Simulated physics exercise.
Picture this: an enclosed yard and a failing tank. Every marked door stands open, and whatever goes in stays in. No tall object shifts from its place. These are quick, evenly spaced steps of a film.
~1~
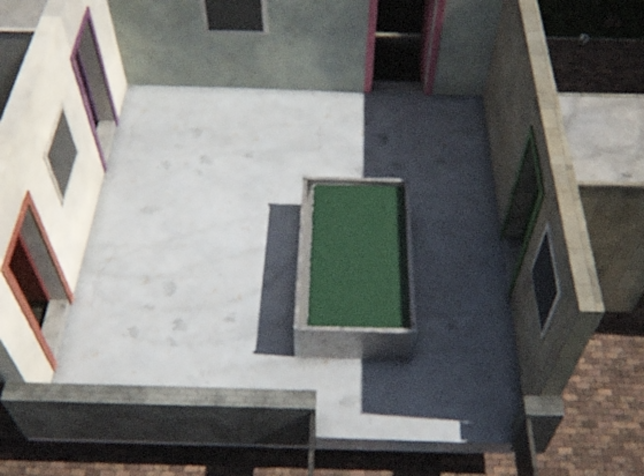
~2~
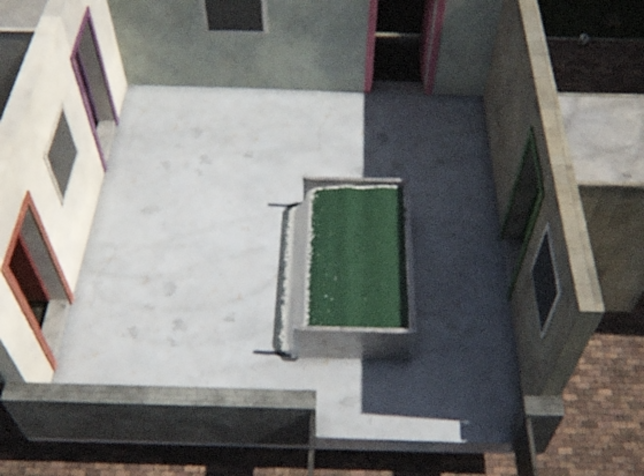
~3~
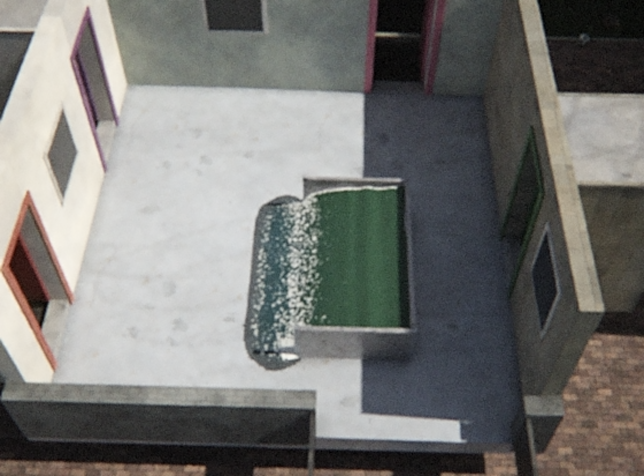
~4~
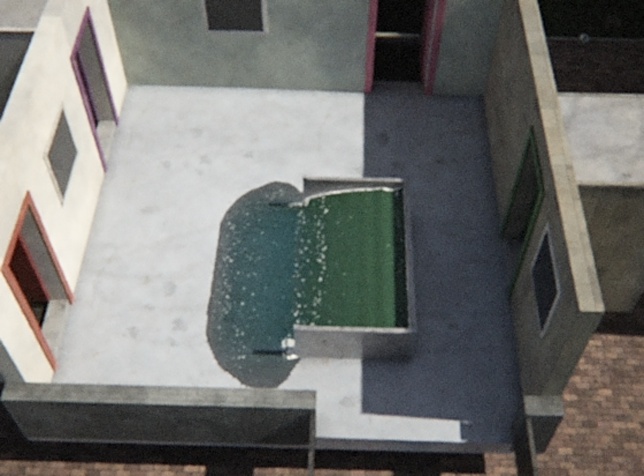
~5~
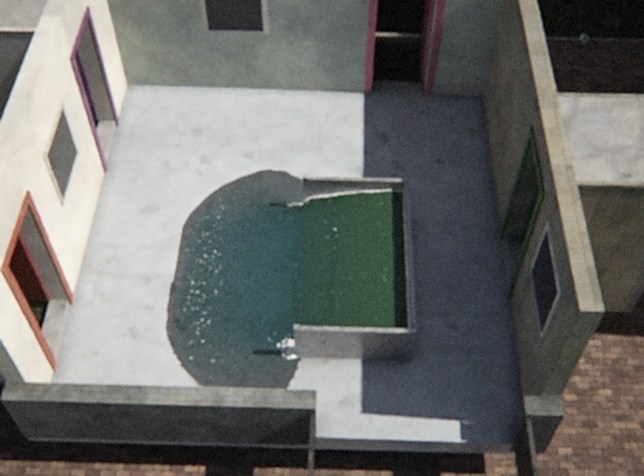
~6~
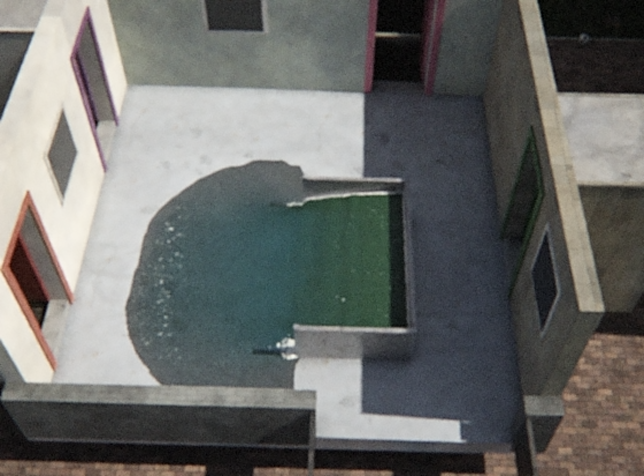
Green water pouring from the open left side of a rectangular tank, spreading leftward in a widening pool across a pale walled yard.
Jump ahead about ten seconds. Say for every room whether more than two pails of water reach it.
One by one: The green door is not overrun past two buckets. The red door is overrun past two buckets. The purple door is not overrun past two buckets. The pink door is not overrun past two buckets.
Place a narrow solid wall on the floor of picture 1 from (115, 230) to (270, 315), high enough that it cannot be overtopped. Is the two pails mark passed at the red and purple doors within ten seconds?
Result - red door: Remains below the limit; purple door: Tops the limit.
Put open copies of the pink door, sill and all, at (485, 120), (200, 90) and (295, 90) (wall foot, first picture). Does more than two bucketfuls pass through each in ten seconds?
In the listed order: Tops the limit, tops the limit, stays within it.
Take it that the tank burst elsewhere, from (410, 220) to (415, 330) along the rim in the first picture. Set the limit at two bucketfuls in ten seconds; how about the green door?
With the breach moved, the green one overshoots.
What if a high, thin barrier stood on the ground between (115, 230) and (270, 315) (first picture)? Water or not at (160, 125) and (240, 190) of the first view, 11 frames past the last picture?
Taking the points in order, the first is inundated and the second is inundated.
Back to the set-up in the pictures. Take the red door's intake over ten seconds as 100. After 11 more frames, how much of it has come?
Around 45 in a hundred.
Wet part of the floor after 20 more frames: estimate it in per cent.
Around 50 percent.
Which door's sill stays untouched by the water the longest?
Looks like the green-painted one.
A moment on, water covers 40 % of the floor; the green door not reached, the red door under two buckets in, the purple door not reached, the pink door not reached.
Next, water covers 45 % of the floor; the green door not reached, the red door over two buckets in, the purple door wet at the sill, nothing in, the pink door not reached.
Then, water covers 50 % of the floor; the green door not reached, the red door far over two buckets in, the purple door wet at the sill, nothing in, the pink door not reached.
Later, water covers 85 % of the floor; the green door not reached, the red door far over two buckets in, the purple door wet at the sill, nothing in, the pink door wet at the sill, nothing in.
In the end, water covers 95 % of the floor; the green door wet at the sill, nothing in, the red door far over two buckets in, the purple door wet at the sill, nothing in, the pink door wet at the sill, nothing in.
